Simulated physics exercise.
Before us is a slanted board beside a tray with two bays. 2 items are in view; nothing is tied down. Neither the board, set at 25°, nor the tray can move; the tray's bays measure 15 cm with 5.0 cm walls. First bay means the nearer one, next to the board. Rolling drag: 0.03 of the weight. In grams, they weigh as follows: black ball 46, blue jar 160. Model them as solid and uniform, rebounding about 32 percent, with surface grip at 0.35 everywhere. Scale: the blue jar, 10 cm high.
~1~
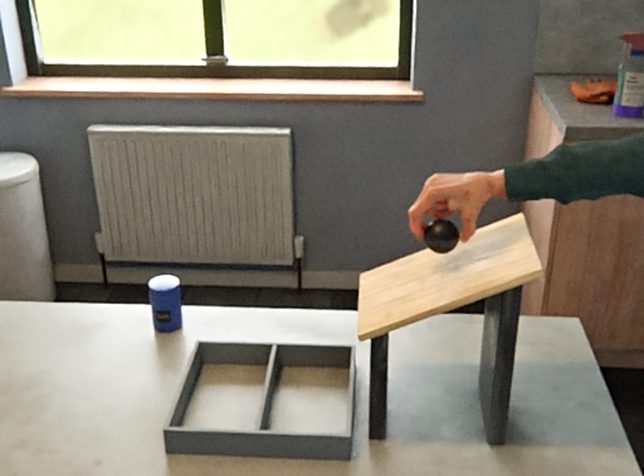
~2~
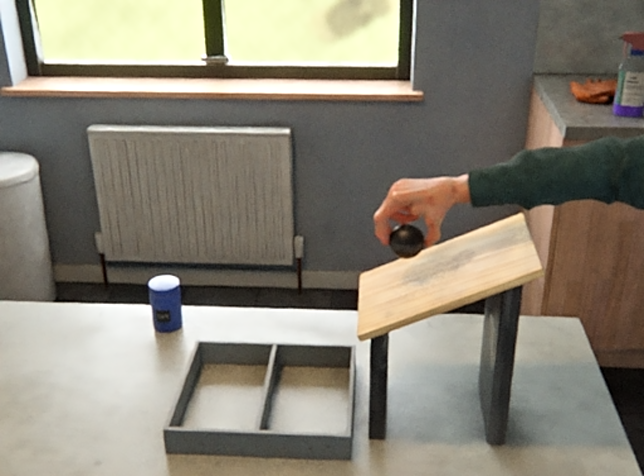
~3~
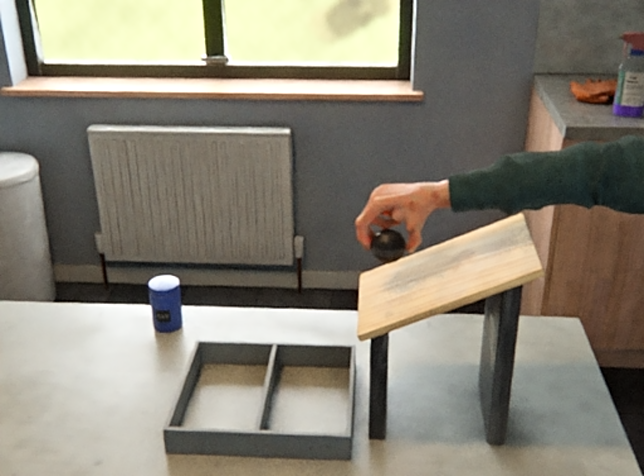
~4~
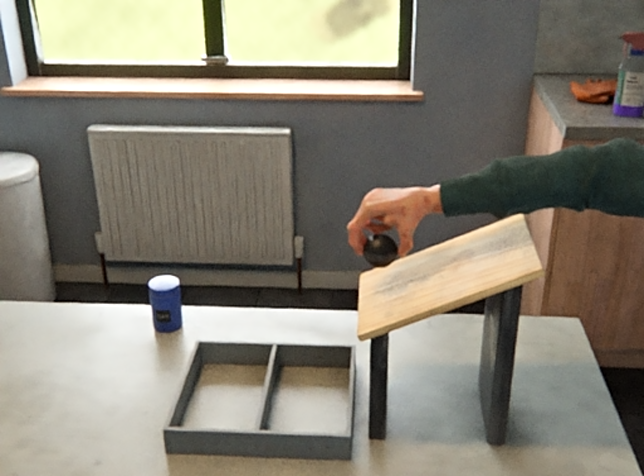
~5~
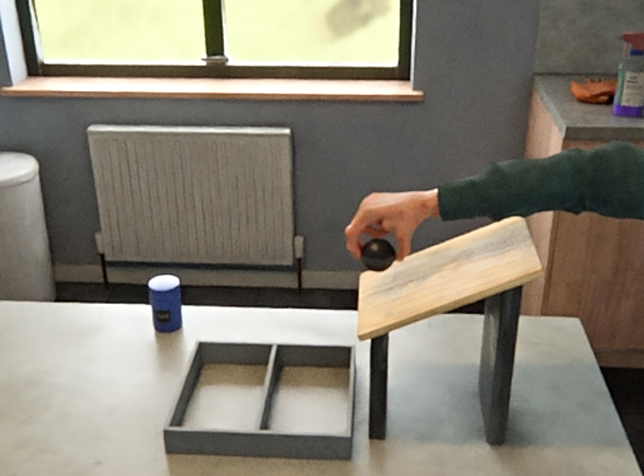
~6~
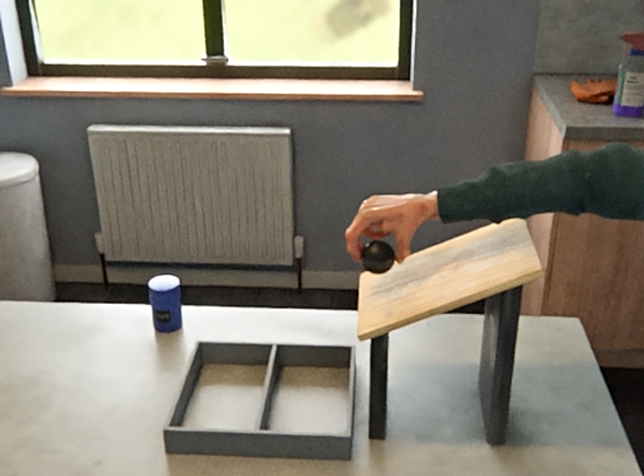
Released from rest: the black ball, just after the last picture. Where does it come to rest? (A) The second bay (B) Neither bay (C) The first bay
Answer: C.
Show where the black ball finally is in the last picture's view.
Roughly (294, 395).
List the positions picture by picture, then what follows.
In the first frame, 11 cm still to go; black ball (442, 236); blue jar (166, 304).
In the second frame, 5 cm still to go; black ball (407, 241); blue jar (166, 304).
In the third frame, 3 cm still to go; black ball (388, 246); blue jar (166, 304).
In the fourth frame, 1 cm still to go; black ball (380, 251); blue jar (166, 304).
Held still over the board; black ball (378, 255); blue jar (166, 304), in the fifth frame.
Held still over the board; black ball (378, 257); blue jar (166, 304), in the sixth frame.
Then, 0.30 s past the last view, black ball near (351, 290).
Then, 0.40 s past the last view, black ball near (320, 327).
Then, 0.60 s past the last view, it is in the nearer bay; black ball near (290, 386).
Finally, it is in the nearer bay; blue jar still in place (within 4 cm). Final places as that camera would see them, black ball near (294, 395).
